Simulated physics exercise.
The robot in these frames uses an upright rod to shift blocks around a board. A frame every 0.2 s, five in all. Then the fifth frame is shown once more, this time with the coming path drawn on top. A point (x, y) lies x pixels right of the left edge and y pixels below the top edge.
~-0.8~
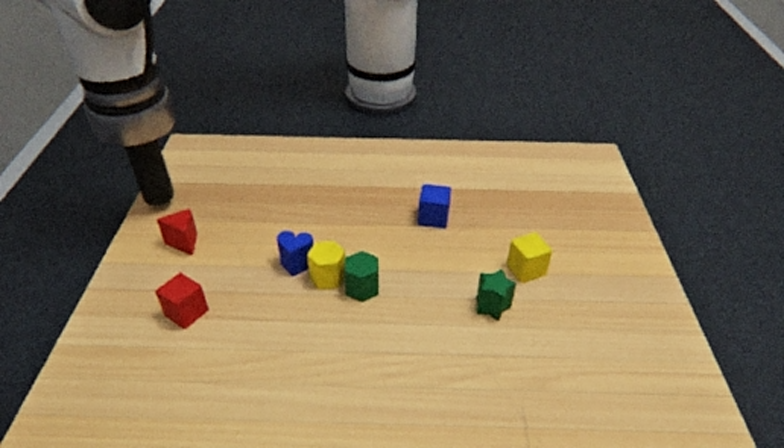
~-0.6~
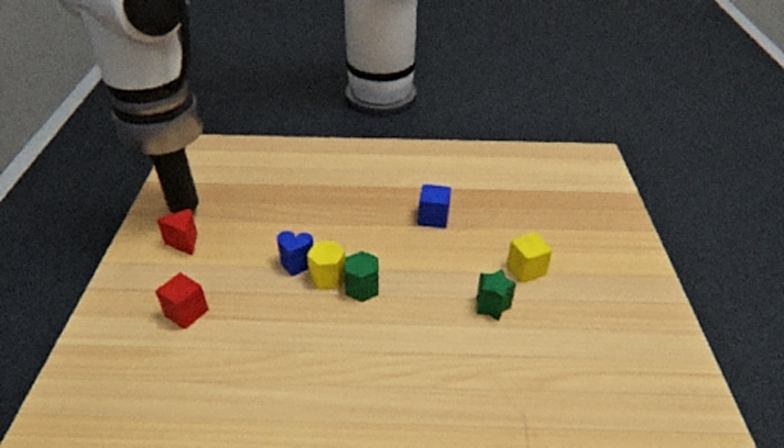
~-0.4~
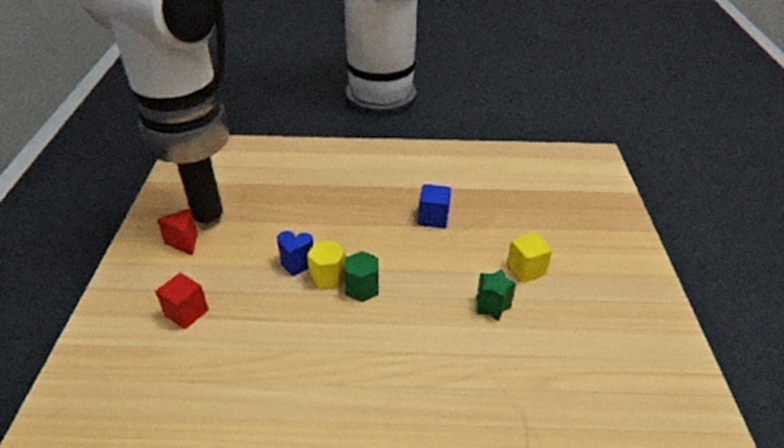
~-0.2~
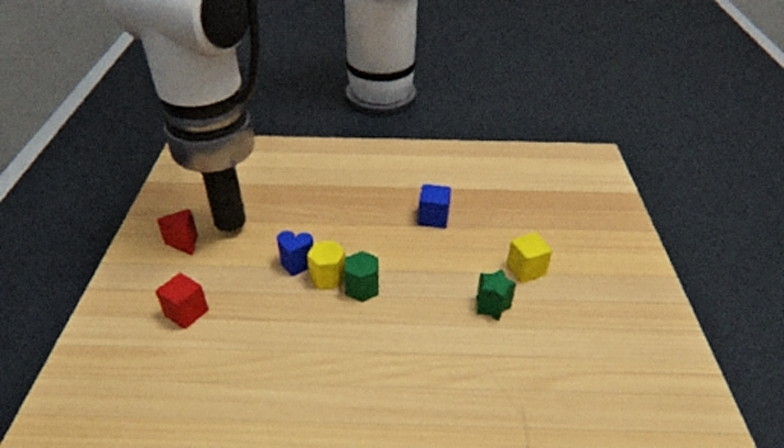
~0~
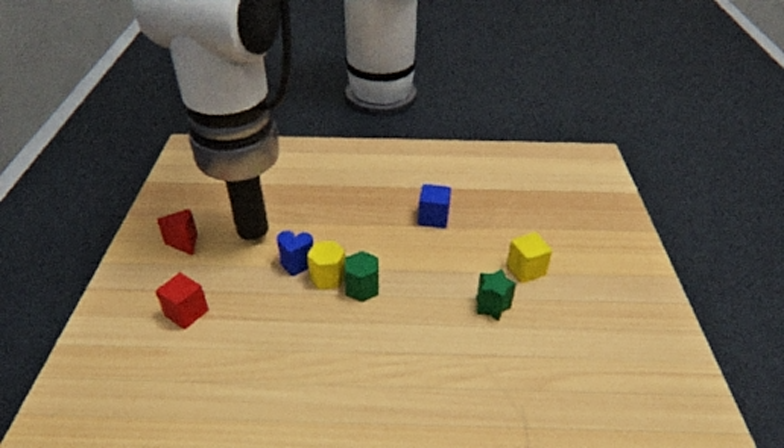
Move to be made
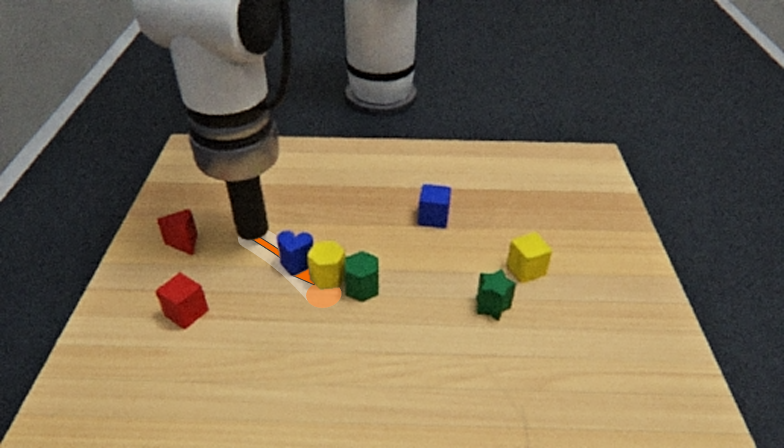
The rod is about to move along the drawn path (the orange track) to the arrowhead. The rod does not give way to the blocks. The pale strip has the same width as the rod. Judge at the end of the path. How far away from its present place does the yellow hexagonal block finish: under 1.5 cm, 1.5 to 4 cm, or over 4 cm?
Offset: Above 4 cm.
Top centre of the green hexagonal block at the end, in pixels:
My prediction: (413, 276).
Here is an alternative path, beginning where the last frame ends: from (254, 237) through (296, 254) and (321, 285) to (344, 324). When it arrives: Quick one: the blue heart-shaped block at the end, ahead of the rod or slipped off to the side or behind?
I'm fairly sure the blue heart-shaped block slides away from the front of the rod at some point.
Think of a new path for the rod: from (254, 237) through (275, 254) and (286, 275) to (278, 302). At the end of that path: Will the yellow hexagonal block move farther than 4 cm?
I'd say no.
The line goes from (254, 237) through (279, 253) and (302, 272) to (324, 294).
On the path given first. One third of the way, rod at (279, 247); blue heart-shaped block at (303, 243); yellow hexagonal block at (330, 253).
Two thirds of the way, rod at (302, 265); blue heart-shaped block at (332, 256), turned 35° anticlockwise; yellow hexagonal block at (363, 260); green hexagonal block at (393, 274), turned 30° clockwise.
At the end, rod at (323, 287); red three-sided block unmoved; blue heart-shaped block at (356, 270), turned 75° anticlockwise; yellow hexagonal block at (384, 260), turned 40° anticlockwise; green hexagonal block at (413, 276), turned 60° clockwise.
